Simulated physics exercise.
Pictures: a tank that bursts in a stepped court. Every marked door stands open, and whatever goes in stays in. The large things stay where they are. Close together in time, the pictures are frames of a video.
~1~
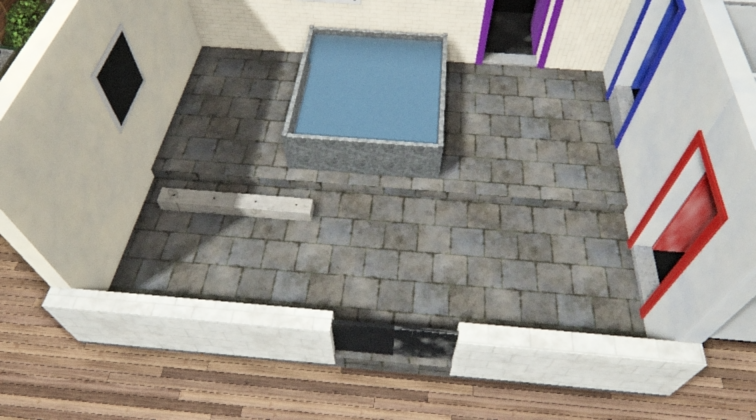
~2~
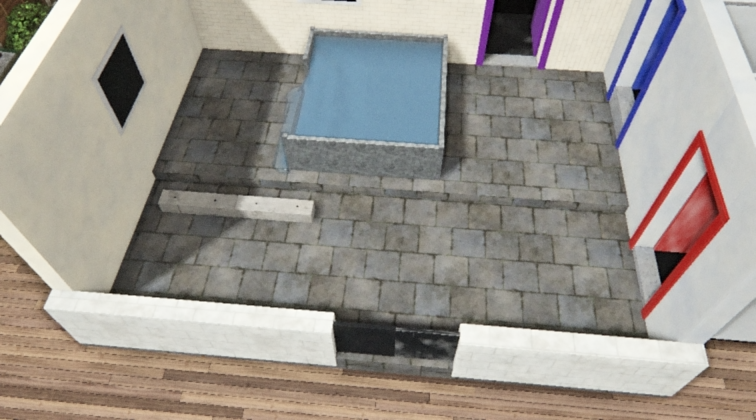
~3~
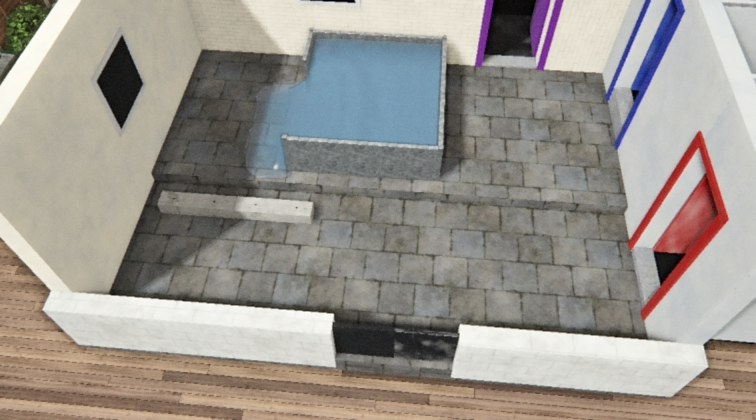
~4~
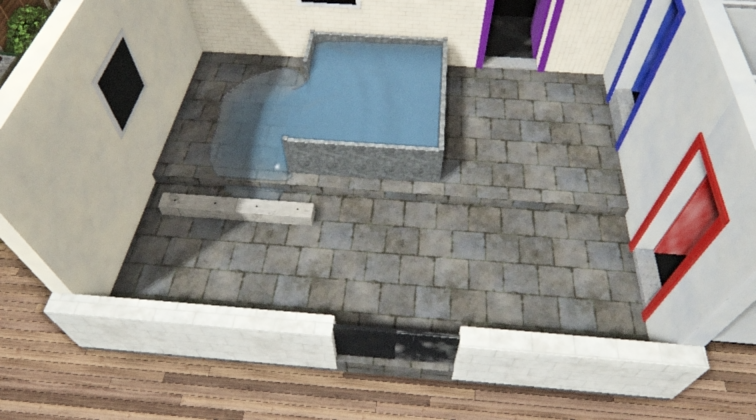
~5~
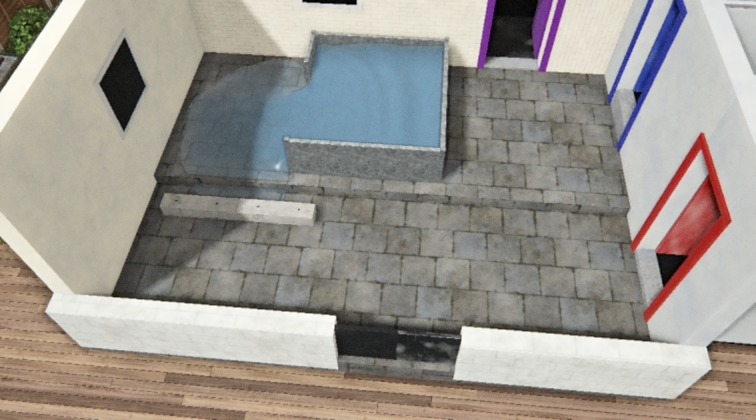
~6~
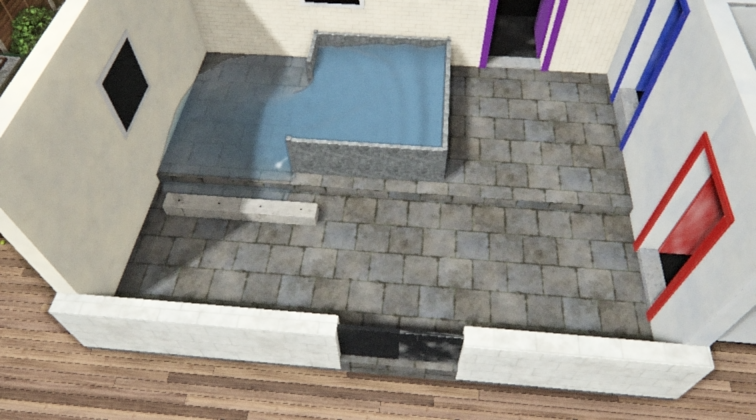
In the video, a raised stone tank of blue water stands in a stepped, paved court with white walls; its left side opens, and water pours out, spreading leftward across the upper level to the wall.
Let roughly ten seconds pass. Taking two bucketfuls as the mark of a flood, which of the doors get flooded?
The purple door stays below the mark, the blue door stays below the mark, the red door gets flooded.
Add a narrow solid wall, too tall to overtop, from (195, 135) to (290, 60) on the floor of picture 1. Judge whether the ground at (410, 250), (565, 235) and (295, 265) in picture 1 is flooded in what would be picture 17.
The first spot is untouched, the second untouched, the third untouched.
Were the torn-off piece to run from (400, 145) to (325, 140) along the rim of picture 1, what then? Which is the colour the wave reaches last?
My answer: The door marked purple.
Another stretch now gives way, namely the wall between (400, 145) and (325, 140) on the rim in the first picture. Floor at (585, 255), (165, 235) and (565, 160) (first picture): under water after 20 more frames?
In the order given: Swamped, swamped and untouched.
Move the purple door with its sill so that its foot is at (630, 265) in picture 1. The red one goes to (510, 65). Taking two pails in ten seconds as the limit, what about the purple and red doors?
Door by door: Purple tops the limit, red doesn't reach the mark.
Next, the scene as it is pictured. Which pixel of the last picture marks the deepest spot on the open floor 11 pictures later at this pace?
Somewhere close to (159, 186).
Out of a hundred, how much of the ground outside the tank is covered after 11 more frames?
I'd put it at roughly 30 per cent.
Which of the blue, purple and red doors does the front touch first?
Answer: The one in purple.
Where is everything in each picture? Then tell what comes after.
The first picture shows still water in the tank at (371, 86).
In the second picture, the front is at a hidden place, out from the gap at (302, 119).
In the third picture, the front is at (272, 88), out from the gap at (301, 121).
In the fourth picture, the front is at (258, 79), out from the gap at (302, 123).
In the fifth picture, water pours out at (303, 124) and has run to (201, 99).
In the sixth picture, water pours out at (305, 123) and has run to (196, 80).
A moment on, water covers 20 % of the floor; the purple door not reached, the blue door not reached, the red door not reached.
Next, water covers 30 % of the floor; the purple door not reached, the blue door not reached, the red door not reached.
Then, water covers 50 % of the floor; the purple door wet at the sill, nothing in, the blue door not reached, the red door not reached.
Later, water covers 80 % of the floor; the purple door wet at the sill, nothing in, the blue door wet at the sill, nothing in, the red door under two buckets in.
In the end, water covers 85 % of the floor; the purple door wet at the sill, nothing in, the blue door wet at the sill, nothing in, the red door far over two buckets in.
